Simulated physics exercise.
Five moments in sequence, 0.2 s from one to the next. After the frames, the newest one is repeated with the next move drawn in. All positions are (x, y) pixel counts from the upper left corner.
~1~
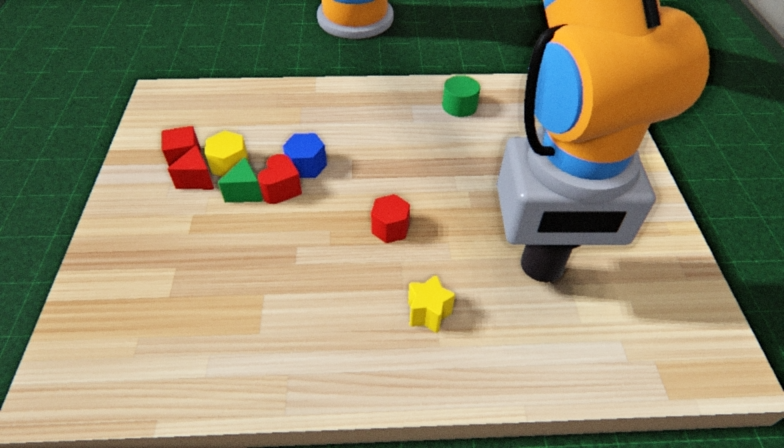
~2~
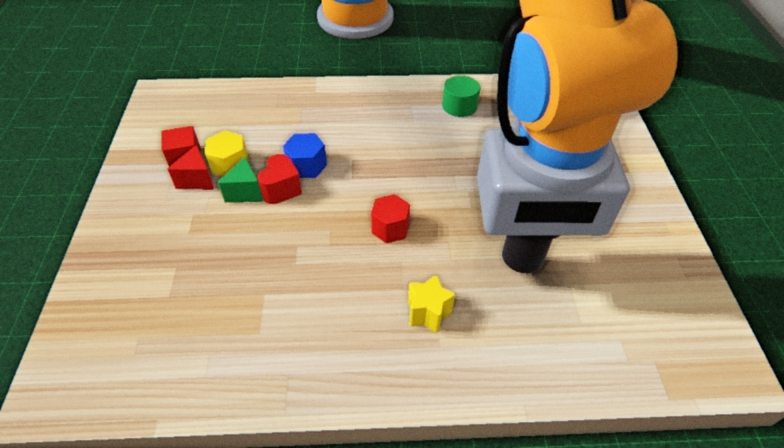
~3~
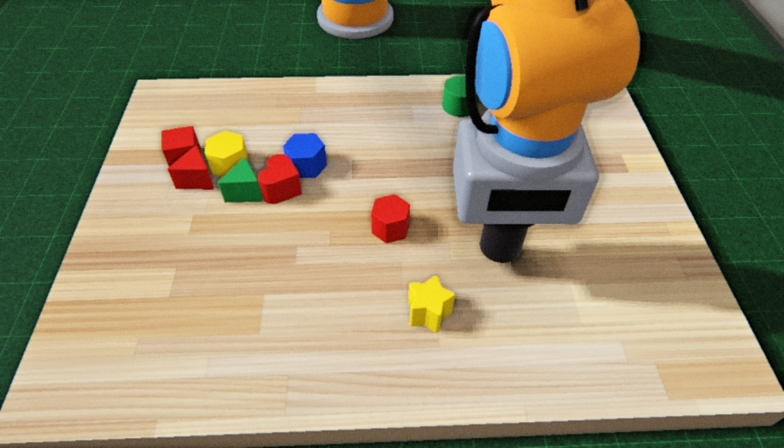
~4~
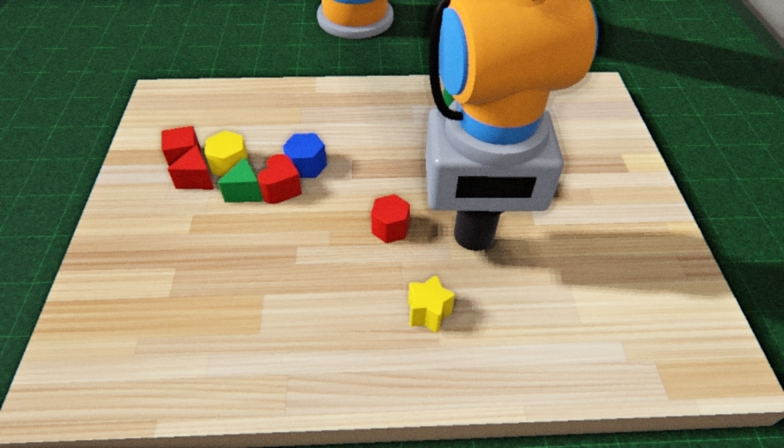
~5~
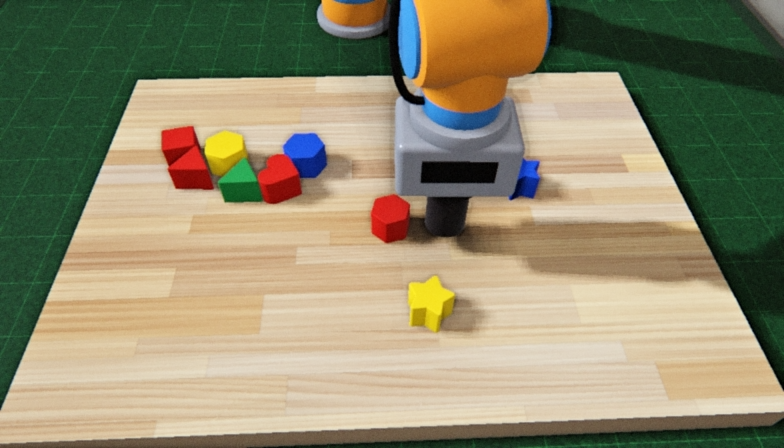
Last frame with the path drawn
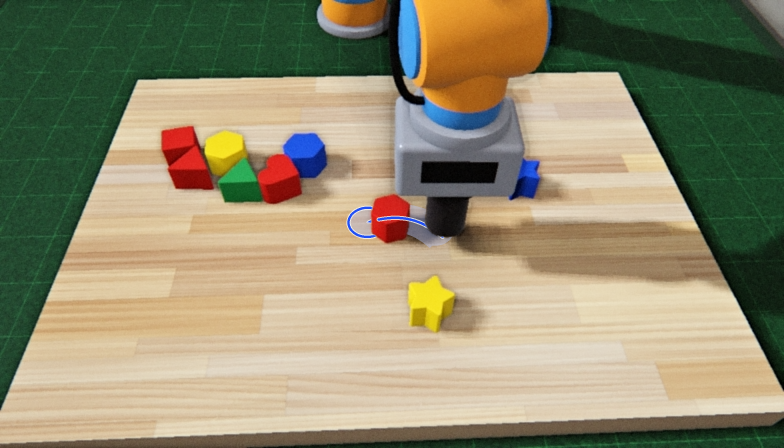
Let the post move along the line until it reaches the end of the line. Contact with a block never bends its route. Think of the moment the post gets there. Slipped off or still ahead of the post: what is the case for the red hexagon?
Looking at the end of the path, the red hexagon is still being driven ahead.
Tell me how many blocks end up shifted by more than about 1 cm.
Blocks displaced: 1.
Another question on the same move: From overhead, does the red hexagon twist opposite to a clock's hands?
I expect so.
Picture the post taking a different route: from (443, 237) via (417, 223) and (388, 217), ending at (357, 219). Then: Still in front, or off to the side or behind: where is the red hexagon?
That block remains ahead.
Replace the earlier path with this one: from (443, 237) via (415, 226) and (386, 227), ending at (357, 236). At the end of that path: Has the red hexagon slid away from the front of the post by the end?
Going by the path, no.
The drawn path runs from (443, 237) over (421, 223) and (394, 218) to (368, 222).
What follows on the original path. Halfway along, post (408, 204); red hexagon (372, 207), turned 30° anticlockwise.
At the end, post (367, 208); red hexagon (331, 214), turned 45° anticlockwise; yellow star-shaped block not moved.
